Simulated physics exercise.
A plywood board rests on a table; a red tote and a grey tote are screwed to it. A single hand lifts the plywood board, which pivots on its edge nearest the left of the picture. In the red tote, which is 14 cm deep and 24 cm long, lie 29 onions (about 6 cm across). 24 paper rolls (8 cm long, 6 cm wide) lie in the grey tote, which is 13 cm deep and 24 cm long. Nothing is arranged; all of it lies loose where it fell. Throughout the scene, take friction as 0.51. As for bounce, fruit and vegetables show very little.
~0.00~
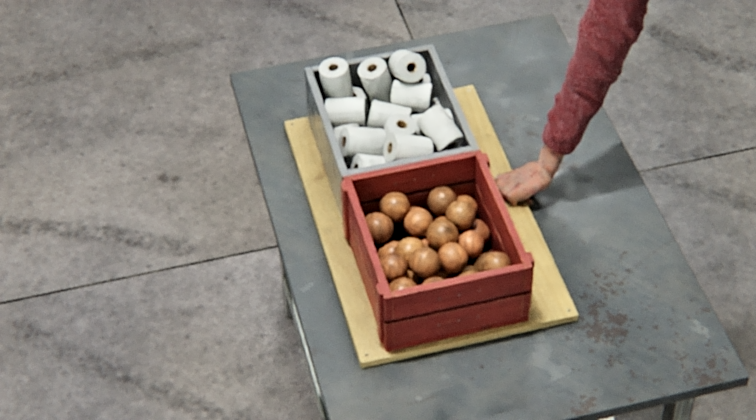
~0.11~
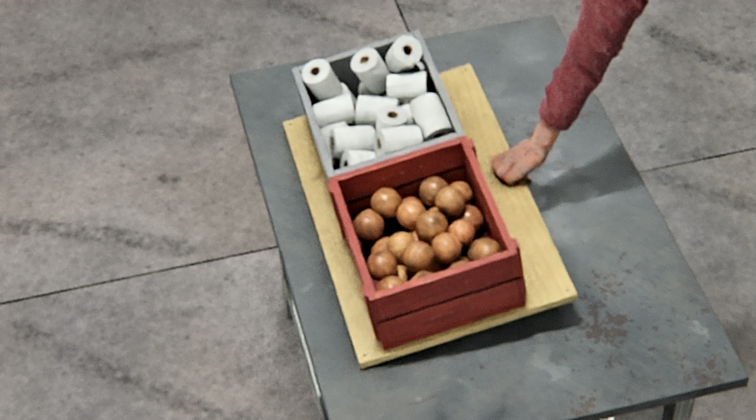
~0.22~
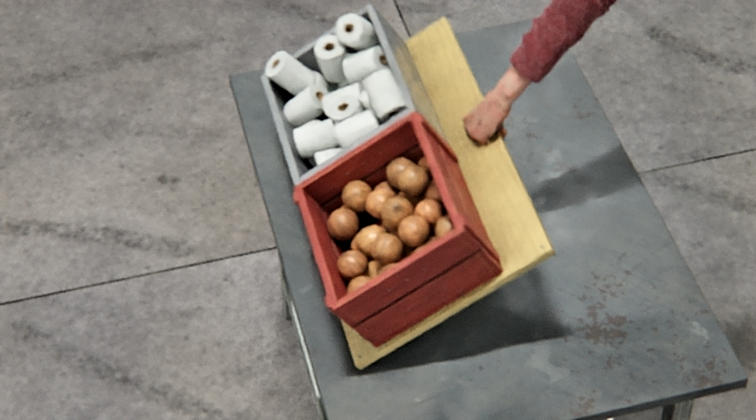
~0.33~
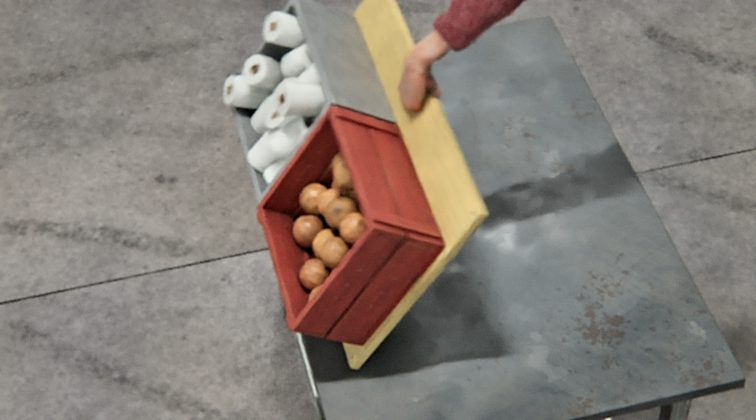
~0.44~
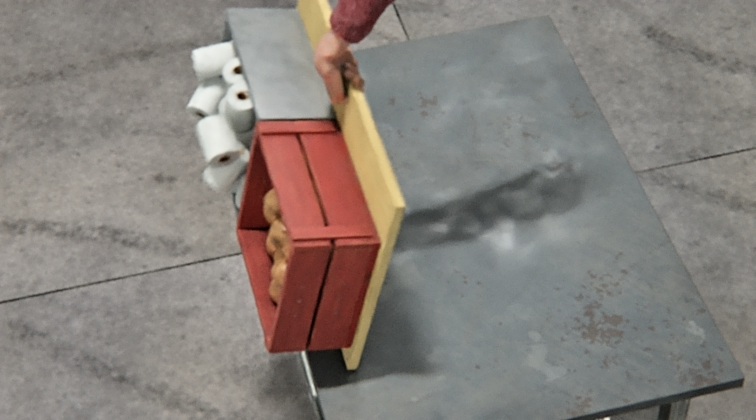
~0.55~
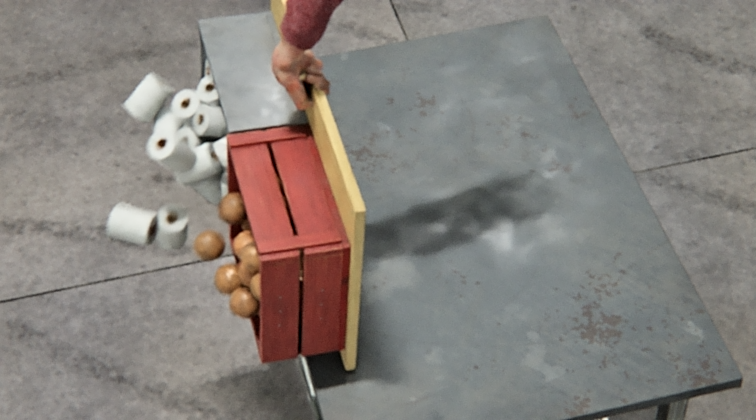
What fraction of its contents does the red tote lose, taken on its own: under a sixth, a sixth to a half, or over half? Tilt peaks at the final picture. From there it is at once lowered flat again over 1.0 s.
Kept: Less than half.
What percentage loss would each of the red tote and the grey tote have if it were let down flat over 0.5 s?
Then the red tote sheds 60 %, while the grey tote sheds 70 %.
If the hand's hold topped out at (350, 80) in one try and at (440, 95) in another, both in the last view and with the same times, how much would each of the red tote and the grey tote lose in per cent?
The red tote would lose 30 per cent in the first try and 0 per cent in the second, the grey tote 40 and then 10 per cent.
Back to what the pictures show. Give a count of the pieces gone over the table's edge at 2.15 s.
Around 35.
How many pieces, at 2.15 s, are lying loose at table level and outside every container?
Tally: Some 0.
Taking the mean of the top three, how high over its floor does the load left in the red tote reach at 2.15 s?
9 centimetres high, more or less.
After 0.81 s, tilt 72°; the red tote is down by 14 of 29 and the grey tote is down by 16 of 24.
After 1.13 s, tilt 33°; the red tote is down by 18 of 29 and the grey tote is down by 17 of 24.
After 1.58 s, tilt 0°; the red tote is down by 18 of 29 and the grey tote is down by 17 of 24.
Final count (at 2.15 s), the red tote is down by 18 of 29 and the grey tote is down by 17 of 24. Asked share, 18 of 29, 62 per cent.
